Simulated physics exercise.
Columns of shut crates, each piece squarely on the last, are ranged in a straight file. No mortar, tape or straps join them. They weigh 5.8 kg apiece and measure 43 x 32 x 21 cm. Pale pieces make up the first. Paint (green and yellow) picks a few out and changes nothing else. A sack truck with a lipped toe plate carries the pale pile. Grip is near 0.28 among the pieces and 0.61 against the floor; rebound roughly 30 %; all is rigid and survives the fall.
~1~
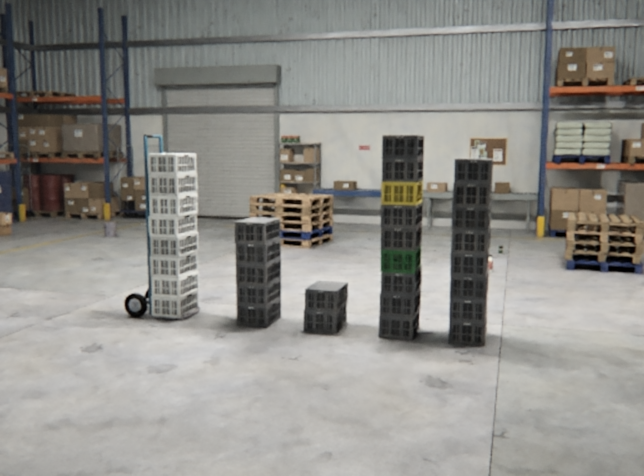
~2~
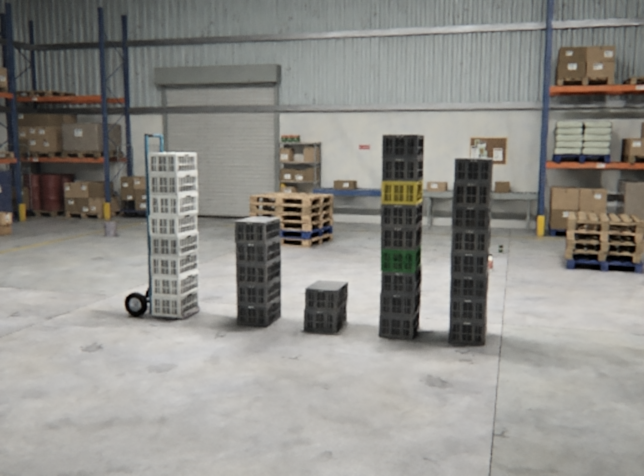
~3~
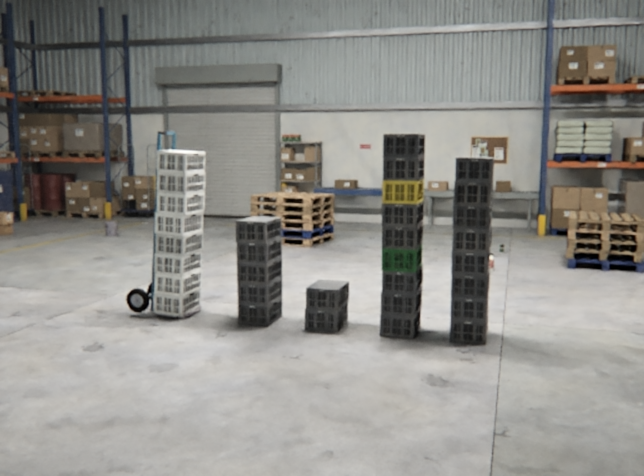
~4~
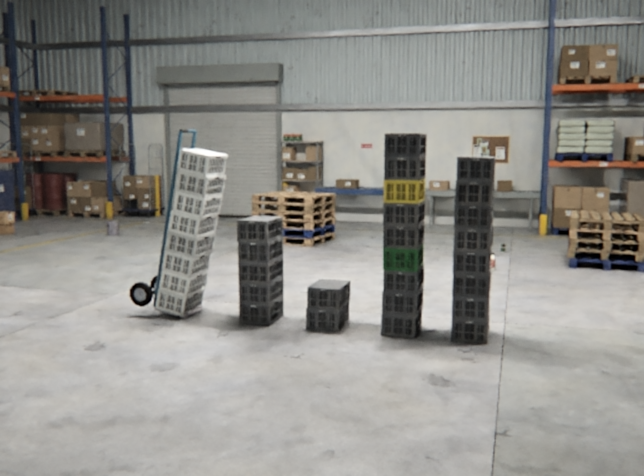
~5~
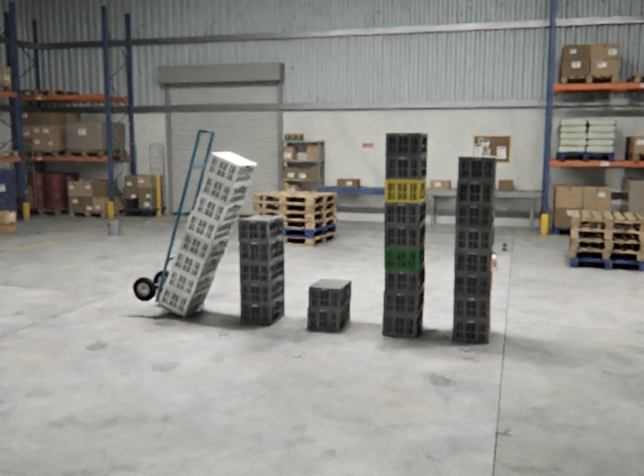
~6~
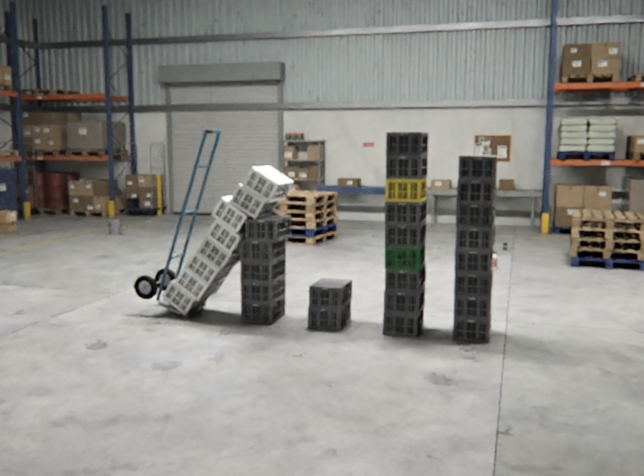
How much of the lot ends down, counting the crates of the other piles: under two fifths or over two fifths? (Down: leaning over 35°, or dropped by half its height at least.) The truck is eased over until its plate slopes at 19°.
Under two fifths of them.
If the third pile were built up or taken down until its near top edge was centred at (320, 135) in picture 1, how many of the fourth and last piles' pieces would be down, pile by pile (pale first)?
In that case fourth 8, last 7.
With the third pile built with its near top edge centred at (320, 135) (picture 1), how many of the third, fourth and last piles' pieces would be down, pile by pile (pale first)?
In that case third 8, fourth 8, last 7.
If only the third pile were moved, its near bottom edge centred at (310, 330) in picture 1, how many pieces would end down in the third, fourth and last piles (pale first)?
In that case third 1, fourth 0, last 0.
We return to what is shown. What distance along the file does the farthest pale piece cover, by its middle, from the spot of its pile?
Some 210 cm.
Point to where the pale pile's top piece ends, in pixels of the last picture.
At about (381, 305).
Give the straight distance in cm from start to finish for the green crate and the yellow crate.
About: Green 10, yellow 0.
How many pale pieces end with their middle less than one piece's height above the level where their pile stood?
4 of them.
Then, 0.11 s later than the last frame, 7 of the pale pile down; none of the 24 other crates down, 3 disturbed.
Then, 0.31 s later than the last frame, 8 of the pale pile down; none of the 24 other crates down, 5 disturbed.
Then, 0.57 s later than the last frame, 8 of the pale pile down; 2 of the 24 other crates down.
Then, 0.85 s later than the last frame, 7 of the pale pile down; 4 of the 24 other crates down; yellow crate moved 20 mm; green crate moved 9 cm.
When it is over, 7 of the pale pile down; 4 of the 24 other crates down; yellow crate moved 30 mm; green crate moved 9 cm. That is 17 per cent. In pixels of the last frame, middles, yellow crate near (410, 189), green crate near (415, 256).
